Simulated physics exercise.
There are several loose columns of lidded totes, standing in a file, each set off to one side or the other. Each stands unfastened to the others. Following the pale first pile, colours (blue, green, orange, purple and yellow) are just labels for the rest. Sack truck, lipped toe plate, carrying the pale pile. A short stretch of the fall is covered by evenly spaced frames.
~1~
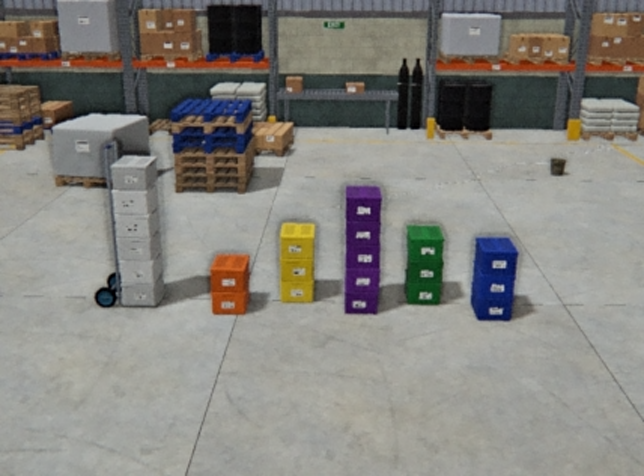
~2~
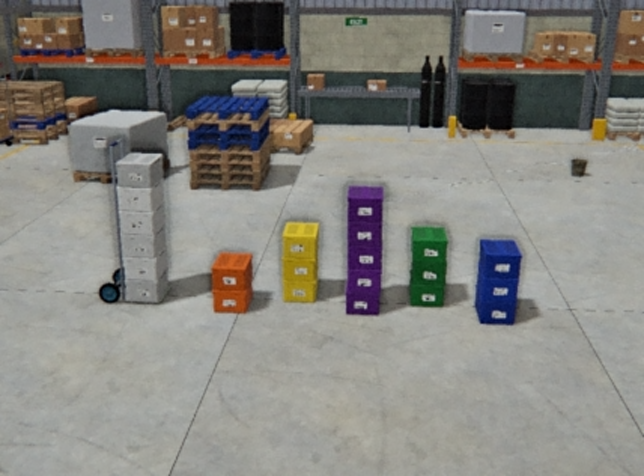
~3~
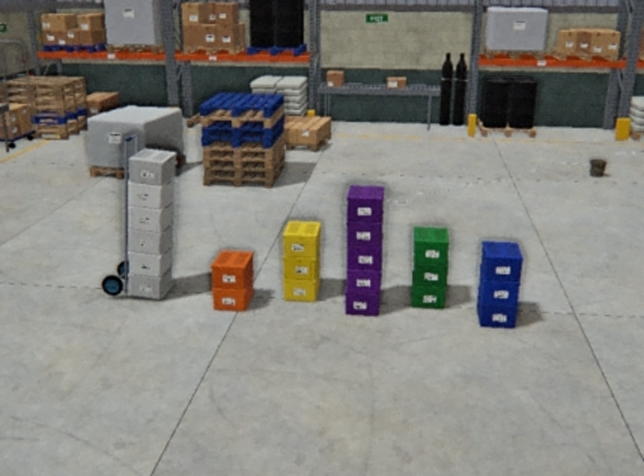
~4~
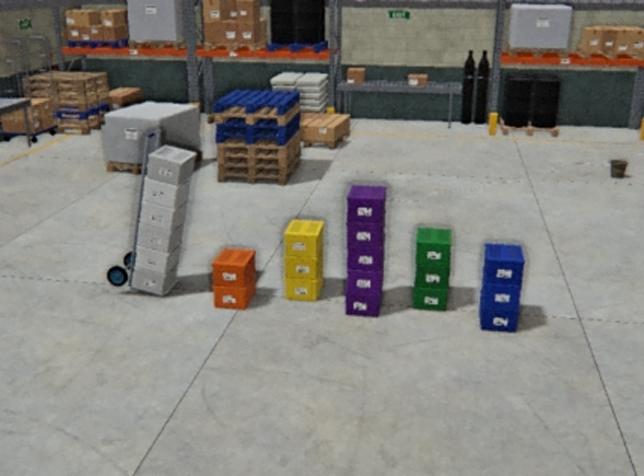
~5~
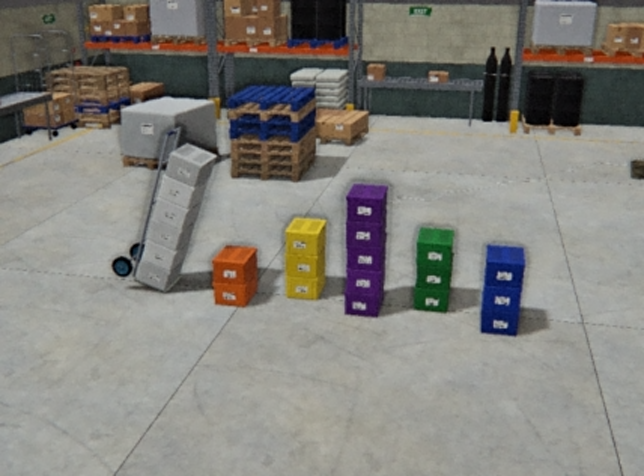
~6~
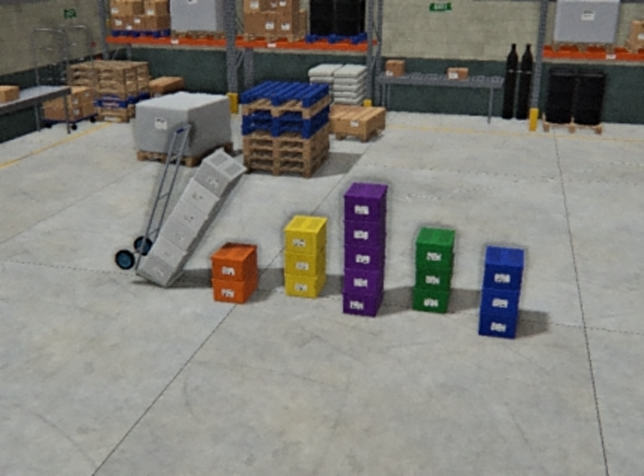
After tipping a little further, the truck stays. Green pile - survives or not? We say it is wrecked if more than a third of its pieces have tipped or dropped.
Survives.
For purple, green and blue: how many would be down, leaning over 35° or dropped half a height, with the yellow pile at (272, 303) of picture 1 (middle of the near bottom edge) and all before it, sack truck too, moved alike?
By my count it's purple 0, green 0, blue 0.
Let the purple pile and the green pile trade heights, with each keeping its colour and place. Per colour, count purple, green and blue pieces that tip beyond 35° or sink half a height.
Purple 0, green 0, blue 0.
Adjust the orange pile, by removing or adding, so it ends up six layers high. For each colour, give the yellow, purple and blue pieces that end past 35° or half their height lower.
By colour, I'd count yellow 2, purple 5, blue 0.
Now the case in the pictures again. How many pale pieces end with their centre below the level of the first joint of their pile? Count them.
3, all in all.
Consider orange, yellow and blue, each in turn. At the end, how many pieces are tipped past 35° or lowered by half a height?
Tally - orange: 0; yellow: 0; blue: 0.
Shortly afterwards, 6 of the pale pile down; none of the 3 green totes down (0 of 16 in all colours); top green tote unmoved.
Next, 6 of the pale pile down; none of the 3 green totes down (0 of 16 in all colours); top green tote unmoved; top yellow tote half its height from its place.
Some moments later, 6 of the pale pile down; none of the 3 green totes down (0 of 16 in all colours); top green tote unmoved; top yellow tote tilted a little.
In the end, 6 of the pale pile down; none of the 3 green totes down (0 of 16 in all colours); top green tote unmoved; top yellow tote tilted a little. From the last view, middles, top green tote near (435, 248), top yellow tote near (330, 236).
